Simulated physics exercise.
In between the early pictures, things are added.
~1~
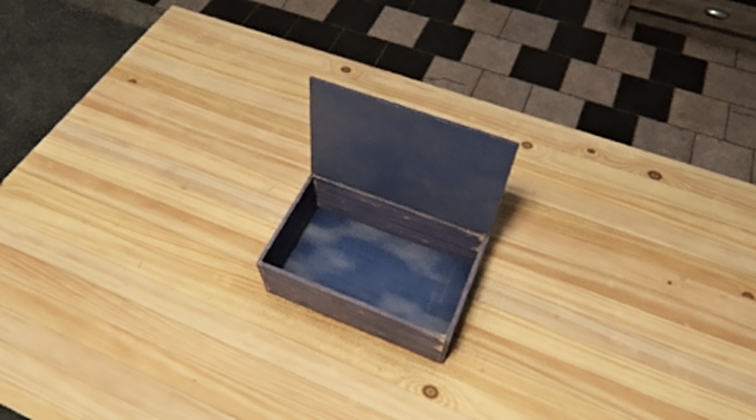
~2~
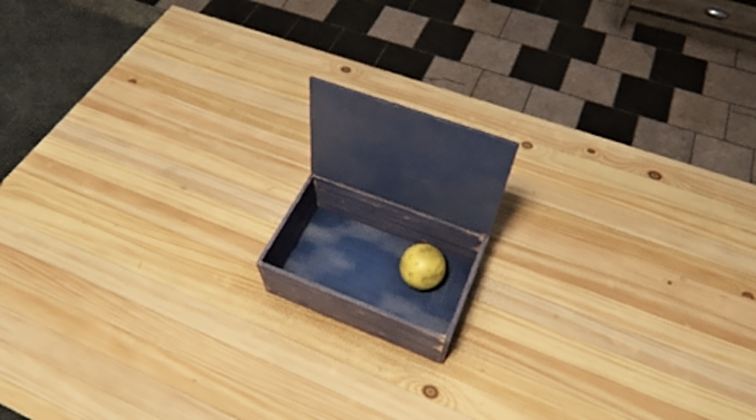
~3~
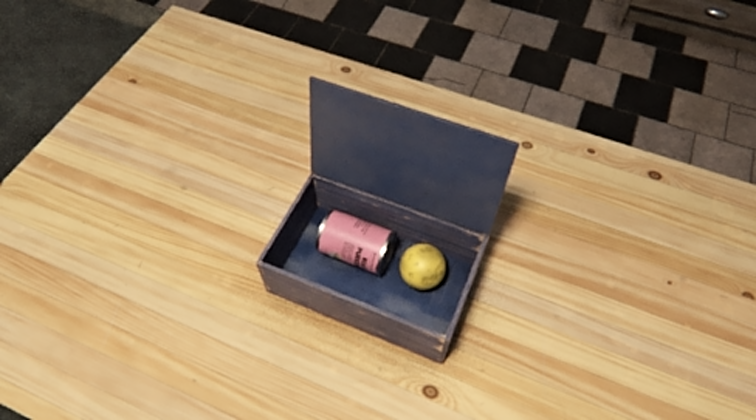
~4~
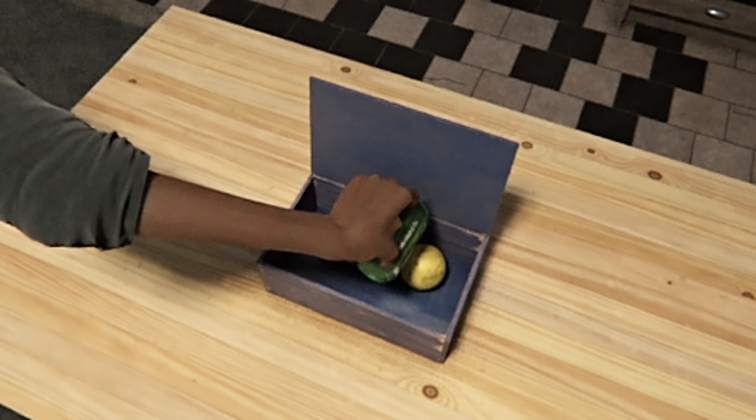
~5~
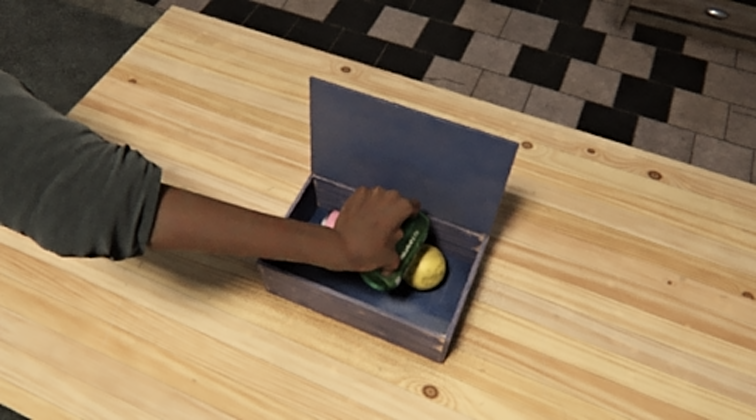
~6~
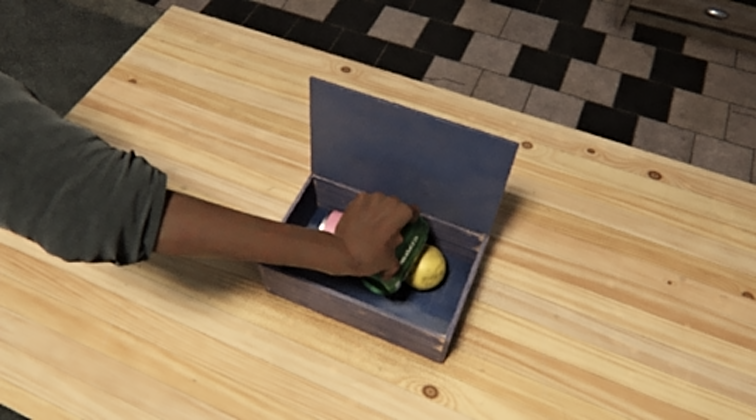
In the video, an open dark box sits empty on a wooden table, then a yellow ball and a pink can appear inside, and a hand reaching from the left lowers a green object between them, still gripping it.
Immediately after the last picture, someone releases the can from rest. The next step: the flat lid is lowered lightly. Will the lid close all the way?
No, the lid stays propped open.
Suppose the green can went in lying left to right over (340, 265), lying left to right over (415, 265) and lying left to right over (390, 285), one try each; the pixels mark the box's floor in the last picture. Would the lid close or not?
Well, first time it goes down fine, second time it goes down fine, and third time it goes down fine.
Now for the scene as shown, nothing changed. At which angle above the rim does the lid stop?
Some 16 degrees above the rim, more or less.
Then, 0.50 s after the last picture, green can rolled about its own width near (387, 284); yellow ball rolled a little.
Then, 1.30 s after the last picture, lid 77° above the rim; green can rolled about its own width near (387, 290); yellow ball rolled a little; pink tin rolled a little.
Then, 1.90 s after the last picture, lid 41° above the rim; green can rolled about its own width near (388, 290); yellow ball rolled a little.
Then, 3.40 s after the last picture, lid 15° above the rim; green can rolled about its own width near (388, 291); yellow ball rolled a little.
At rest, lid 15° above the rim; moved from the start, green can; the other 2 in place. Seen from the same camera at the end, green can near (387, 291).
